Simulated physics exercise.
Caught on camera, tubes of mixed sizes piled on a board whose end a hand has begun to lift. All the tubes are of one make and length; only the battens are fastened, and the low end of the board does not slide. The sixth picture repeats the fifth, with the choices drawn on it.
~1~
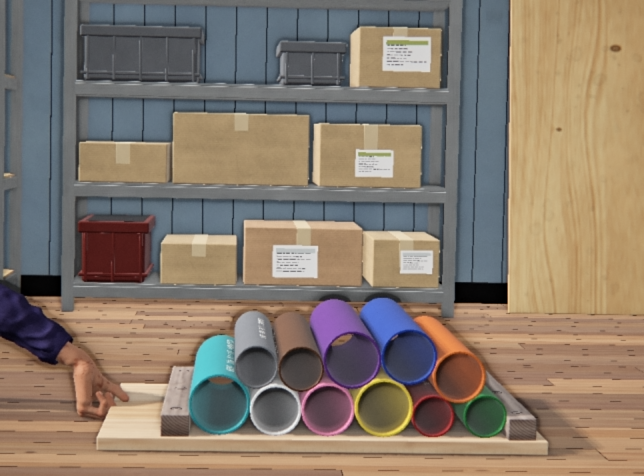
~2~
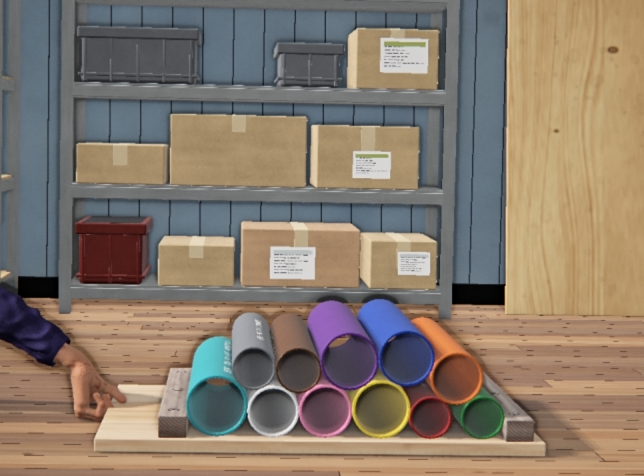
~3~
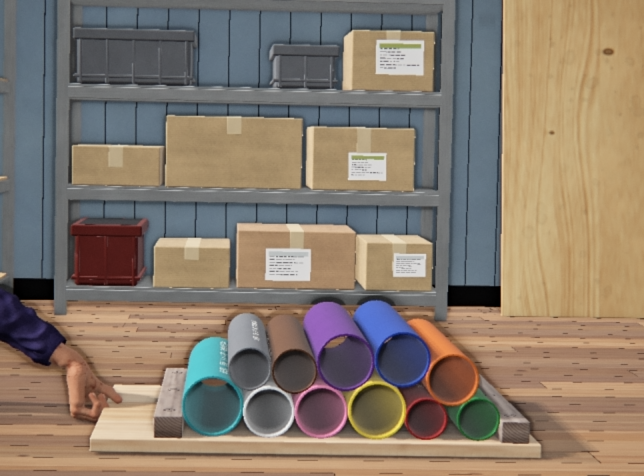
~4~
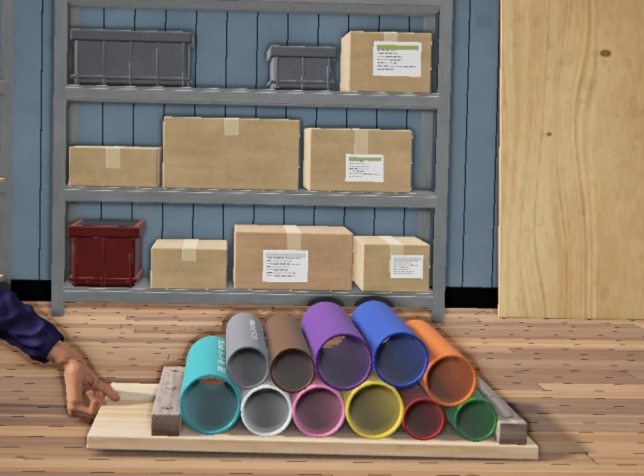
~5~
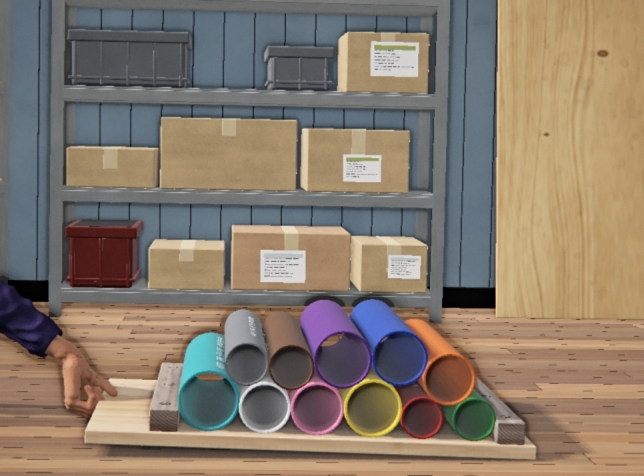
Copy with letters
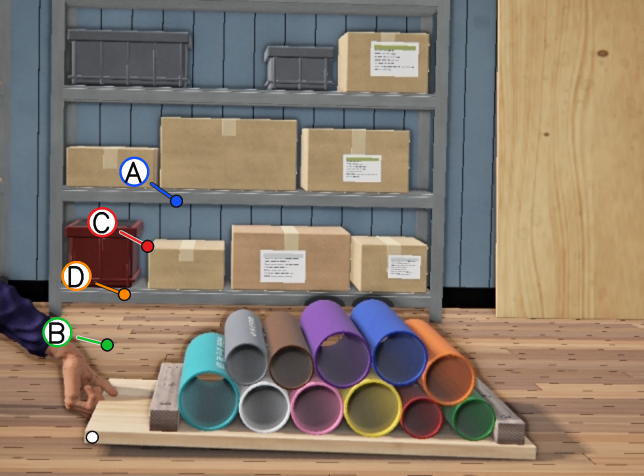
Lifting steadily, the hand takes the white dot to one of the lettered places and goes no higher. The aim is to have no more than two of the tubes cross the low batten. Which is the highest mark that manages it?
No higher than C.
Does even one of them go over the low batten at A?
At A: Yes.
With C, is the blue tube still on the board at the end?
The blue tube: No.
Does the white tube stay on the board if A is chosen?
The white tube: Yes.
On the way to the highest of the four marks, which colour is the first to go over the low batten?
The orange one.
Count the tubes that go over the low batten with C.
With C, two.
On the marked copy, A at (176, 201); B at (107, 345); C at (148, 246); D at (125, 295); the white dot at (92, 437).
Taking C. A third of the way, board at 16°.
Two thirds of the way, board at 27°.
When it is over, board at 27°, two over the low batten (orange, blue).
As for the rest, A five over the low batten; B two over the low batten (orange, blue); D two over the low batten (orange, blue).
